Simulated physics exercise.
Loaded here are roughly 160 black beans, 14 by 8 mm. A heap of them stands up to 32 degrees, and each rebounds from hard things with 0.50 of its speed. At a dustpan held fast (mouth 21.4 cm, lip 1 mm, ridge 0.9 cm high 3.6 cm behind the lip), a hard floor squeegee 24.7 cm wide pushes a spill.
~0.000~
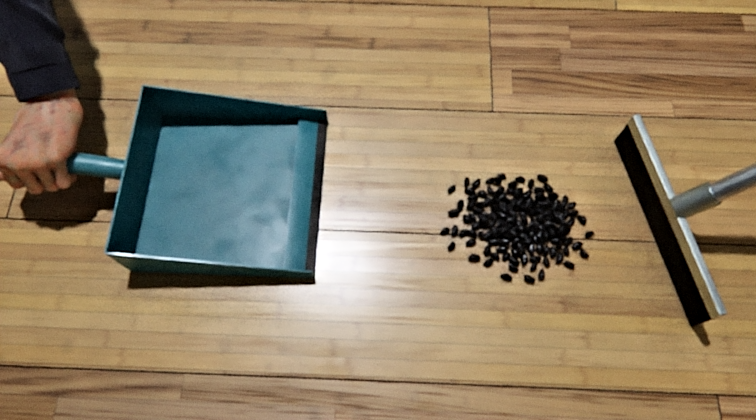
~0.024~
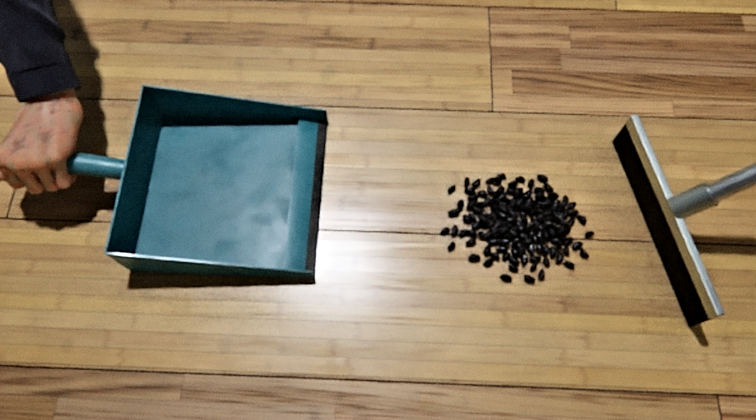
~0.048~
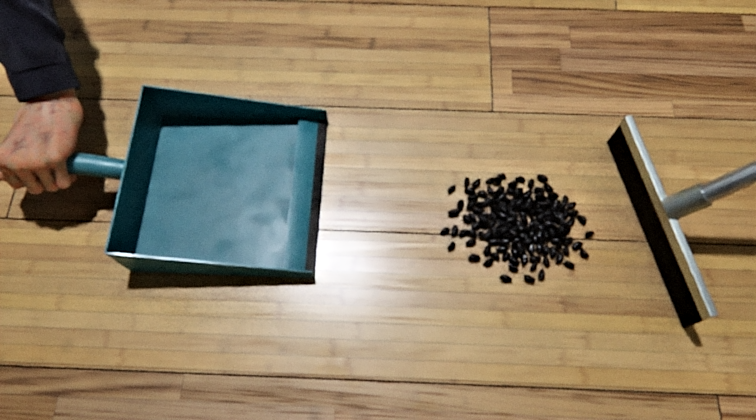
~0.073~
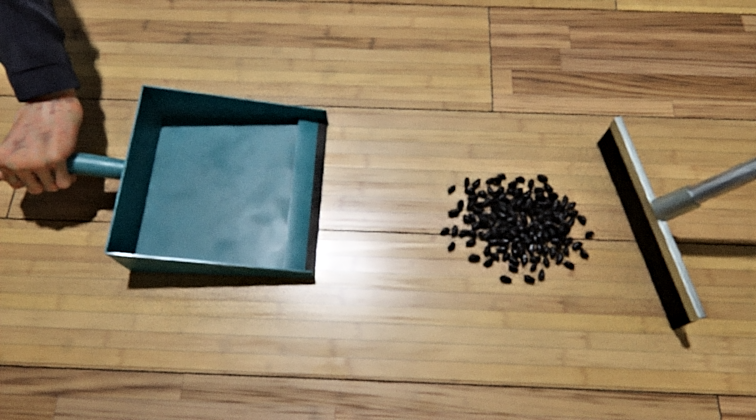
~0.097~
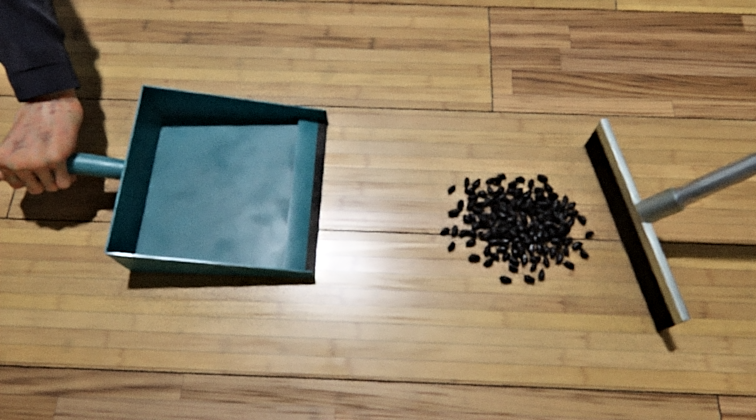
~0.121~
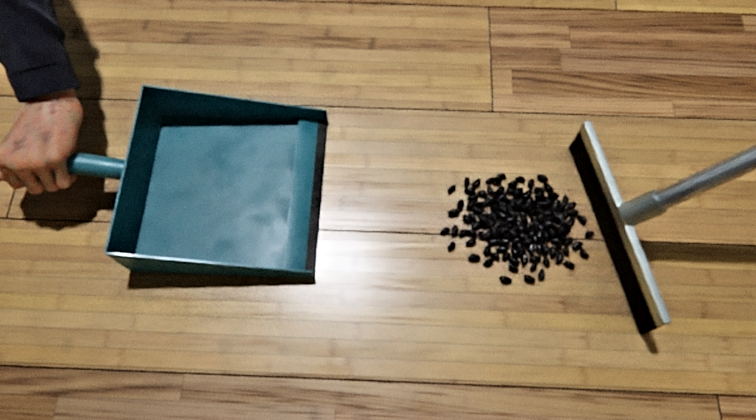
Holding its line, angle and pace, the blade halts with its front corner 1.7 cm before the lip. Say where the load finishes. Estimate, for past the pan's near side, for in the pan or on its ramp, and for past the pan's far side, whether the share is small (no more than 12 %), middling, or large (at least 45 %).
Estimate - past the pan's near side: Middling, in the pan or on its ramp: Middling, past the pan's far side: Small.
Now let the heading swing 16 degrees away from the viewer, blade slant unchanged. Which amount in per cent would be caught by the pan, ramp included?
In that case around 25 per cent.
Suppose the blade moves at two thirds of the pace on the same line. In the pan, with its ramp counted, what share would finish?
In that case some 15 per cent.
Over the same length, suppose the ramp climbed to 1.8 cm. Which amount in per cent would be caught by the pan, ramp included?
Near 20 per cent, then.
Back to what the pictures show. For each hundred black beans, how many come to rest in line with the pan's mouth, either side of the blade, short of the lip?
Share: Roughly 35 percent.
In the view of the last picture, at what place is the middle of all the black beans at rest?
In the last view, approximately (312, 257).
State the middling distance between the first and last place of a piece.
26 cm or so.
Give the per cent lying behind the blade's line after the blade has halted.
My guess is close to 5 per cent.
Then, at 0.31 s, middle of the blade 19 cm from the lip; 0 % over the lip, far side 0 %, near side 15 %.
After 0.43 s, middle of the blade 9 cm from the lip; 0 % over the lip, far side 0 %, near side 25 %.
After 0.68 s, middle of the blade 5 cm from the lip; 30 % over the lip, far side 0 %, near side 35 %.
In the end, at 2.9 s, near side 35 %, pan 25 %, far side 0 %, in front of the lip or behind the blade 35 %.
